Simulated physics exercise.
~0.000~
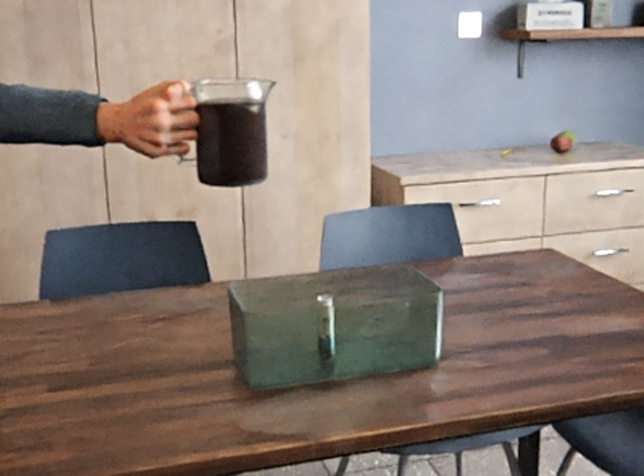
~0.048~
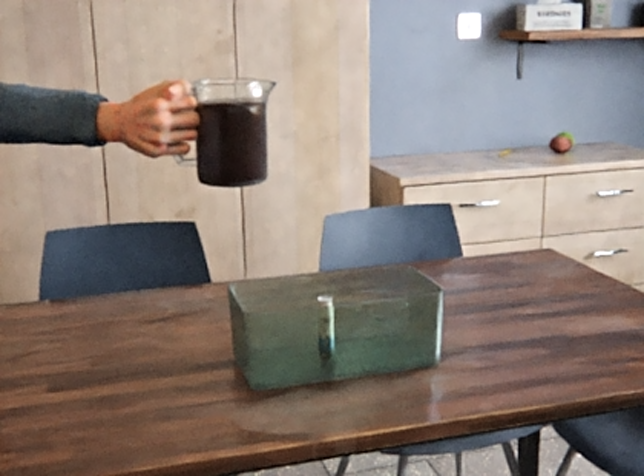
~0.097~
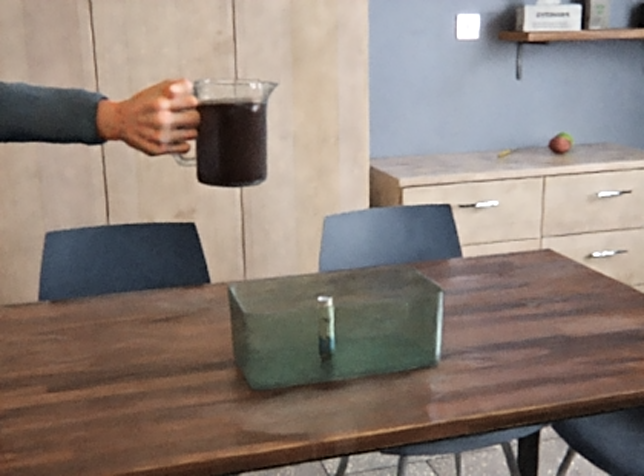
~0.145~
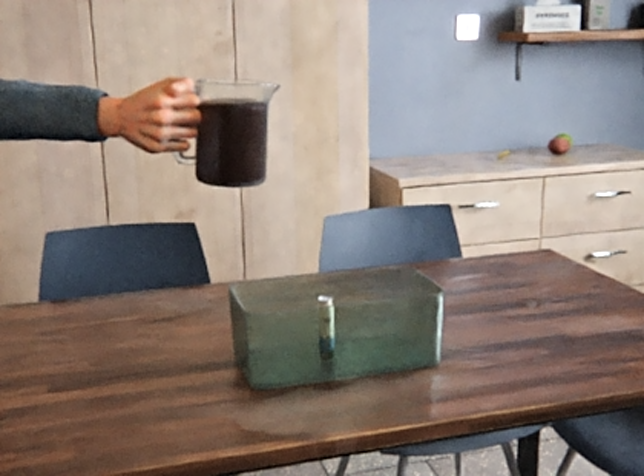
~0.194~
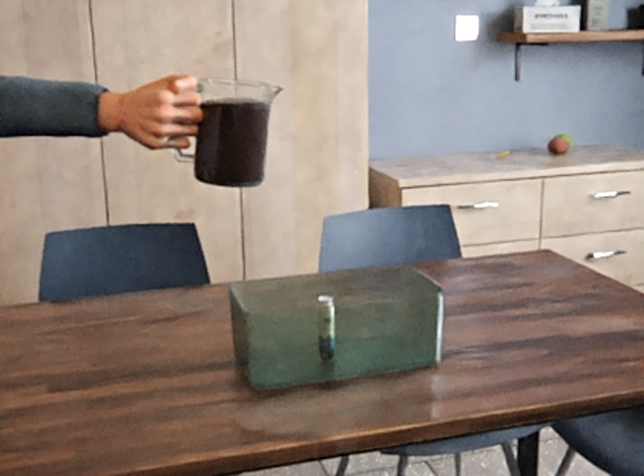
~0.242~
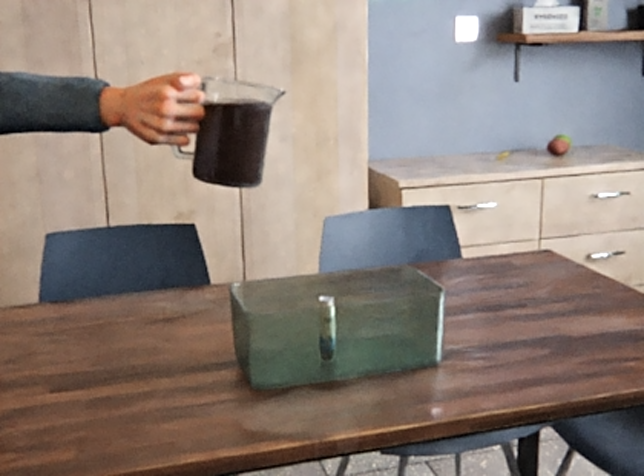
A glass pitcher of dark coffee, gripped at its handle by a hand in a dark grey sleeve at upper left, tilts slowly and slightly rightwards while the camera stays still. Below it, a greenish transparent basin holding a small upright tin stands on a brown wooden table. The eye-level view shows a dining room with dark chairs, pale cupboards, and a reddish fruit on drawers at right.
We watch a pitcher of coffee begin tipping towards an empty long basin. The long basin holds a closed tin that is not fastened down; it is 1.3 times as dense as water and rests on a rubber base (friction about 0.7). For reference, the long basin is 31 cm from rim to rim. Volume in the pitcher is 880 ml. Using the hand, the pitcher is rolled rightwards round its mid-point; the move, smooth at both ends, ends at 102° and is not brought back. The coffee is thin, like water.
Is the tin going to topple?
No.
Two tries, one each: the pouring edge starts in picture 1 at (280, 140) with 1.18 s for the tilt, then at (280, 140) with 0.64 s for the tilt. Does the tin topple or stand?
Run one: It tumbles. Run two: It tumbles.
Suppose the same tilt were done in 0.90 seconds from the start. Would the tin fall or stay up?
Result: Tin upright.
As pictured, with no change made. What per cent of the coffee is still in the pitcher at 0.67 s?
Roughly 90 %.
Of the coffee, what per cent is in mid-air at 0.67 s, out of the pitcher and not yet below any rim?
Some 10 % is the figure.
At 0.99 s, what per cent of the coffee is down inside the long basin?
Close to 24 in a hundred.
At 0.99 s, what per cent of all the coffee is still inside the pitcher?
Around 46 in a hundred.
By 0.67 s the tilt is 62° and 90 per cent is still to pour; the tin stands where it began.
By 0.99 s the tilt is 96° and 45 per cent is still to pour; the tin stands where it began.
By 1.32 s the tilt is 102° and 8 per cent is still to pour; the tin stands where it began.
By 1.68 s the tilt is 102° and 1 per cent is still to pour; the tin stands where it began.
At rest the tin stands where it began.
